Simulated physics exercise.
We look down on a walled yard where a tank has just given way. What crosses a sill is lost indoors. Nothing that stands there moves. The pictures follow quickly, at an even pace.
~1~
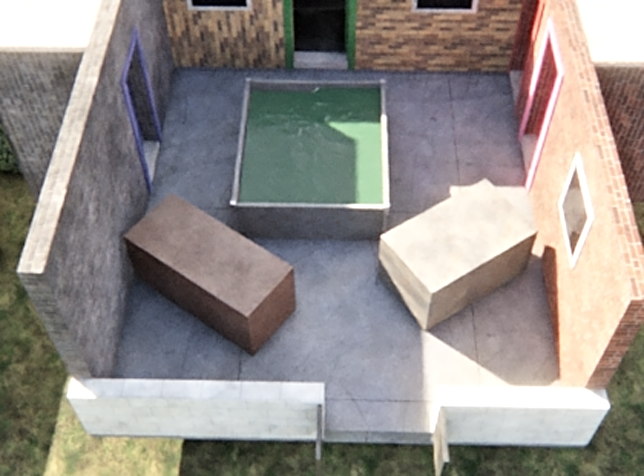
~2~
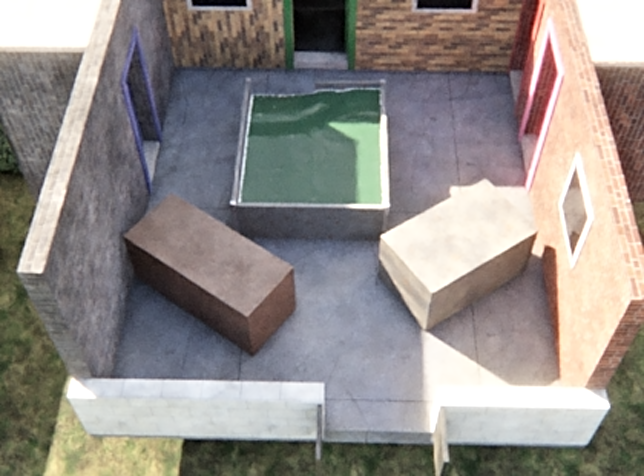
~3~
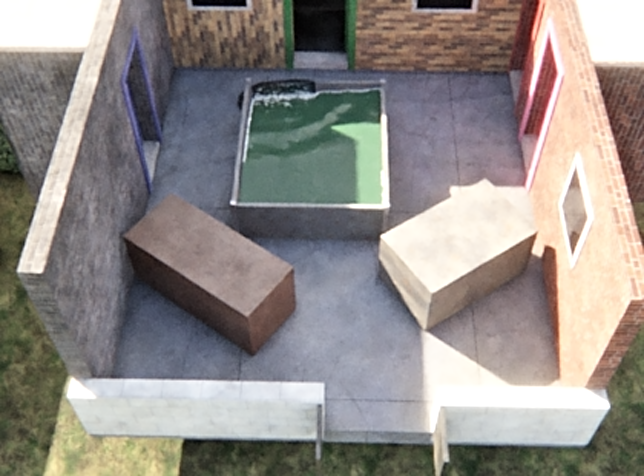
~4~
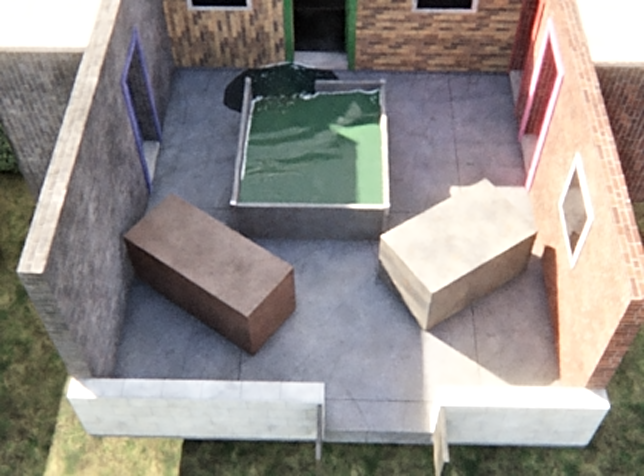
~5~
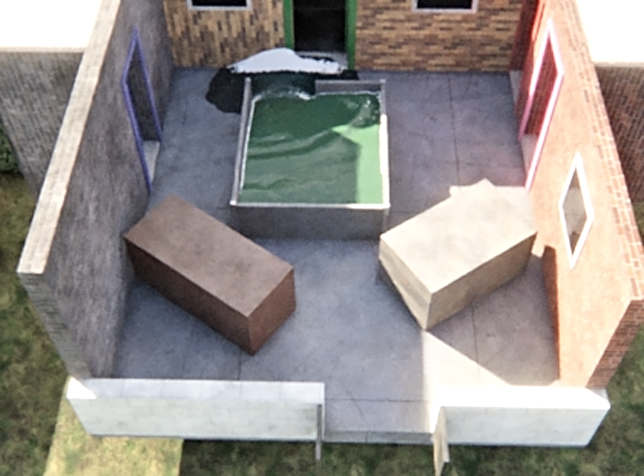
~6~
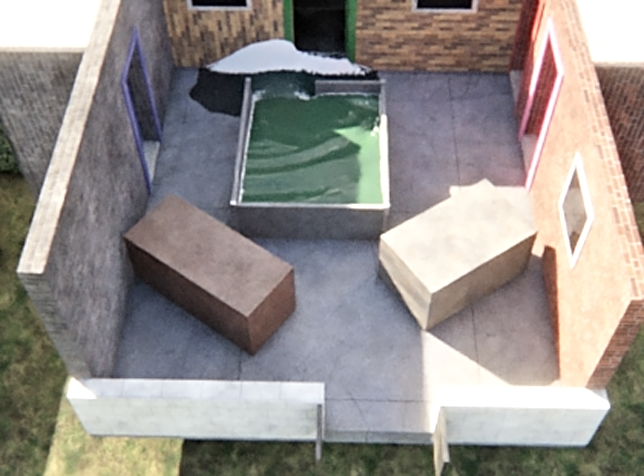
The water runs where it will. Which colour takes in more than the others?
Most goes in at the green door.
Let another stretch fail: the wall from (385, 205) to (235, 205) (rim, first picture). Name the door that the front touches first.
First comes the door marked blue.
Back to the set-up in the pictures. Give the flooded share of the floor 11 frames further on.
Close to 35 %.
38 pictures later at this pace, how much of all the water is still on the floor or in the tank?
Close to 90 %.
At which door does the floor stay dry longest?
That is the one in pink.
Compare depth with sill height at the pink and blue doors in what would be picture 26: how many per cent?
Roughly 60 per cent, then 110 per cent.
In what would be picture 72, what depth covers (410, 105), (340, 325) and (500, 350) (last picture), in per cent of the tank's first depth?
In turn 14, 2 and 10 in a hundred.
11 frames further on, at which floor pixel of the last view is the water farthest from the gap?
Near (510, 76).
A moment on, water covers 15 % of the floor; blue door not reached, red door not reached, pink door not reached, green door some in.
Next, water covers 35 % of the floor; blue door wet at the sill, nothing in, red door wet at the sill, nothing in, pink door not reached, green door a lot in.
Then, water covers 55 % of the floor; blue door wet at the sill, nothing in, red door some in, pink door wet at the sill, nothing in, green door a lot in.
Later, water covers 80 % of the floor; blue door a trickle in, red door some in, pink door wet at the sill, nothing in, green door a lot in.
In the end, water covers 95 % of the floor; blue door a lot in, red door a lot in, pink door wet at the sill, nothing in, green door a lot in; the green door has let in the most.
